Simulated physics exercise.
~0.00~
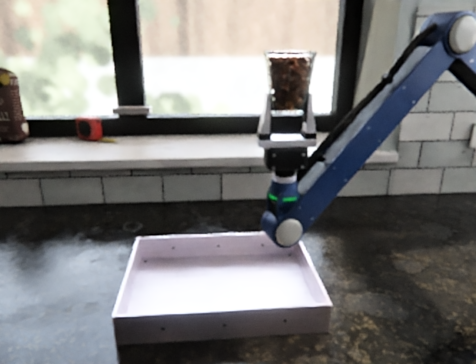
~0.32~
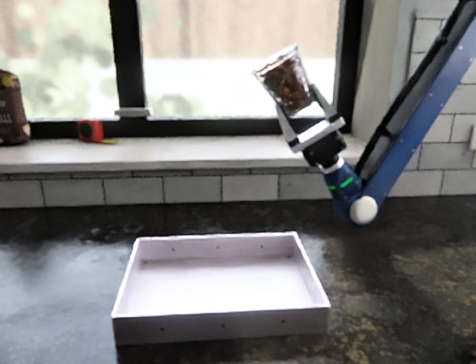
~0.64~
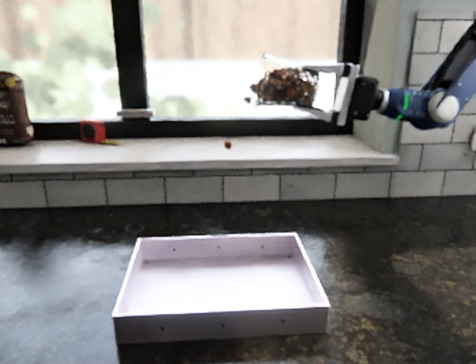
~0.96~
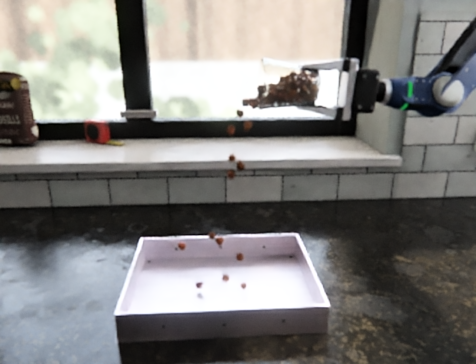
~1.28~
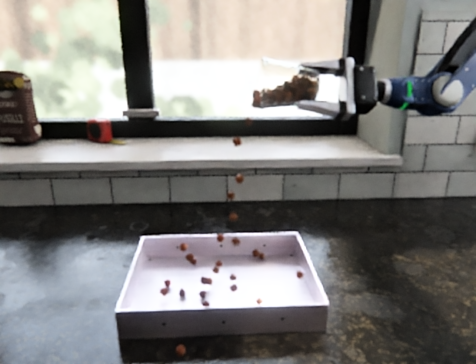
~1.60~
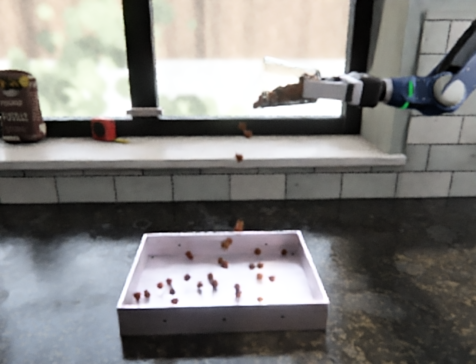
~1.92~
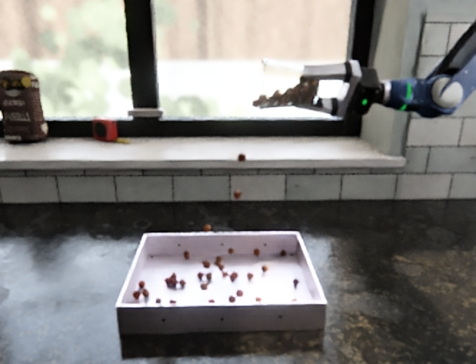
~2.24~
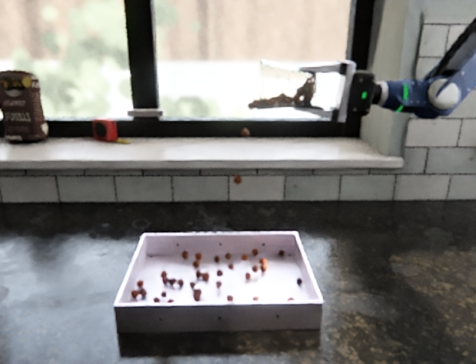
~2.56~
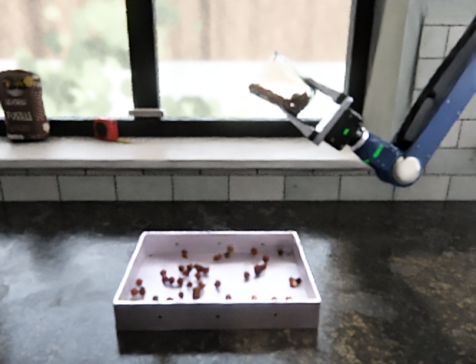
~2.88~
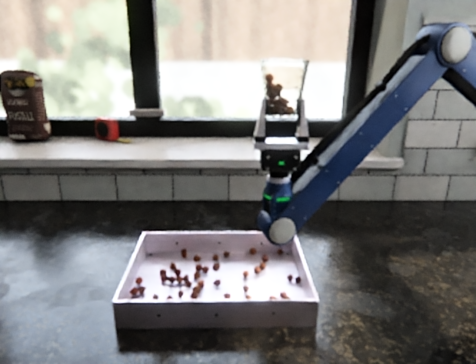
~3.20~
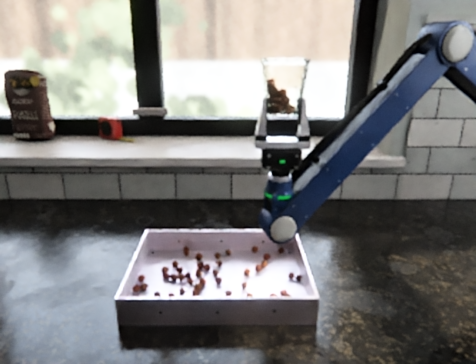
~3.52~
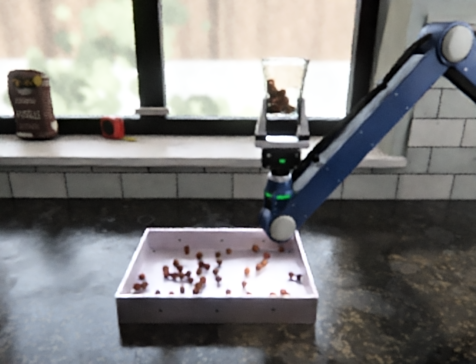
A blue robot arm tips a beaker, spills some nuts into a tray, and rights it.
